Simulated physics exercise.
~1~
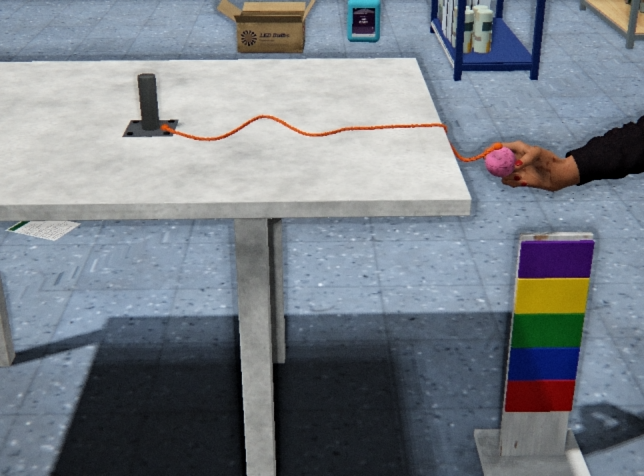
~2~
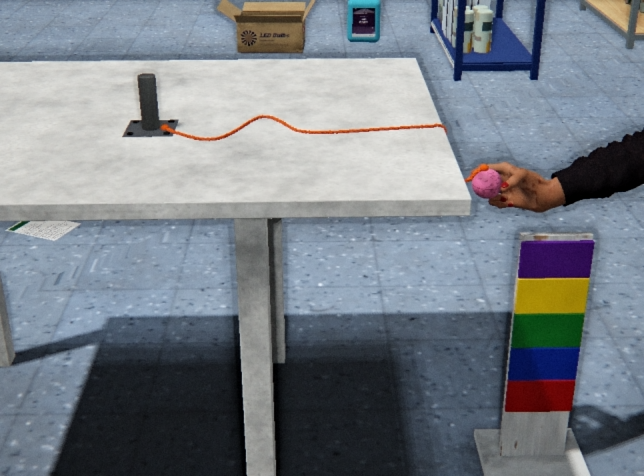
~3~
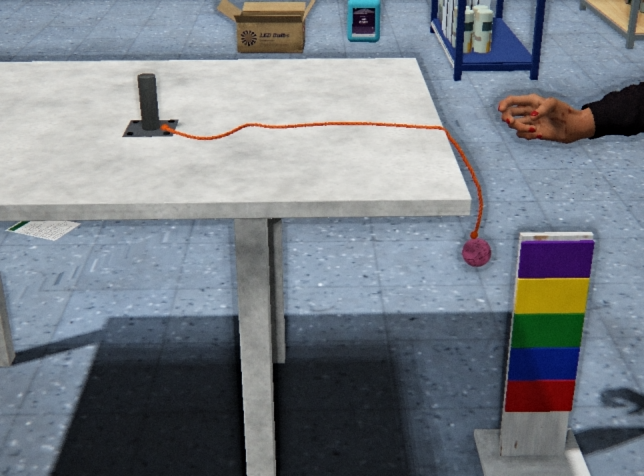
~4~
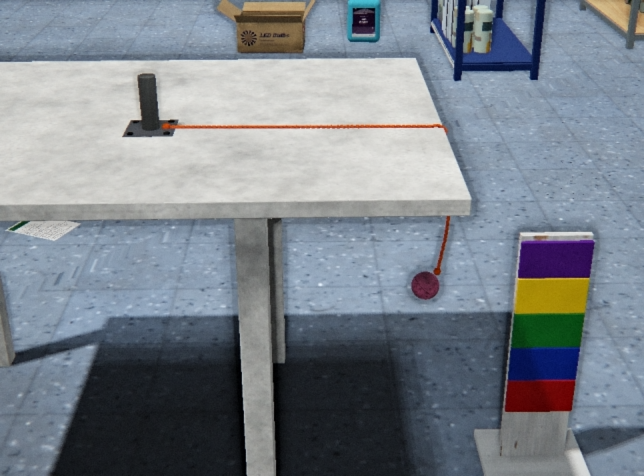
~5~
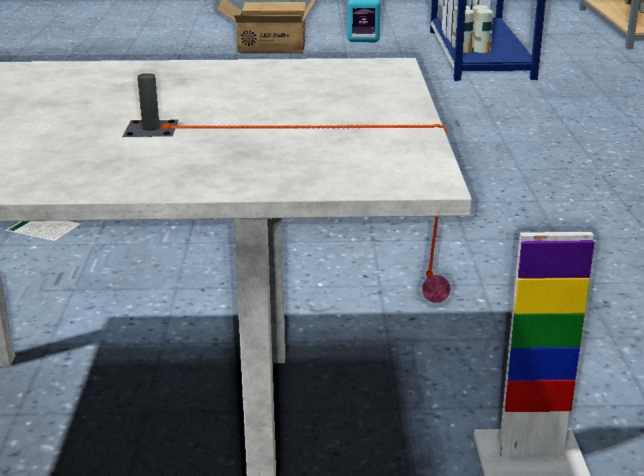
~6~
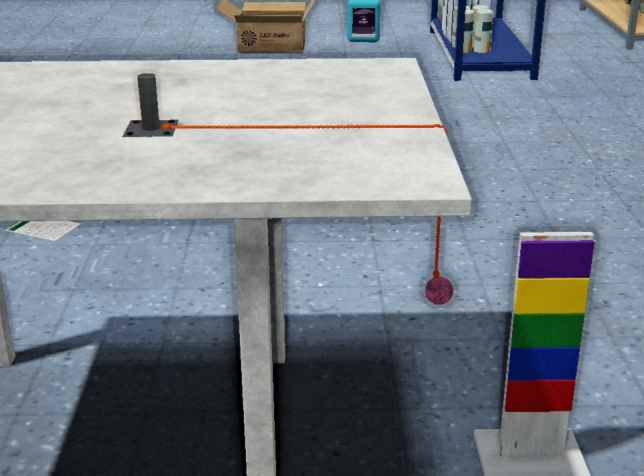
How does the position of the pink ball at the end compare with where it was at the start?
At the start the pink ball was held in the hand just to the right of the table's edge, and at the end it hung lower and further left, below the tabletop on its cord.
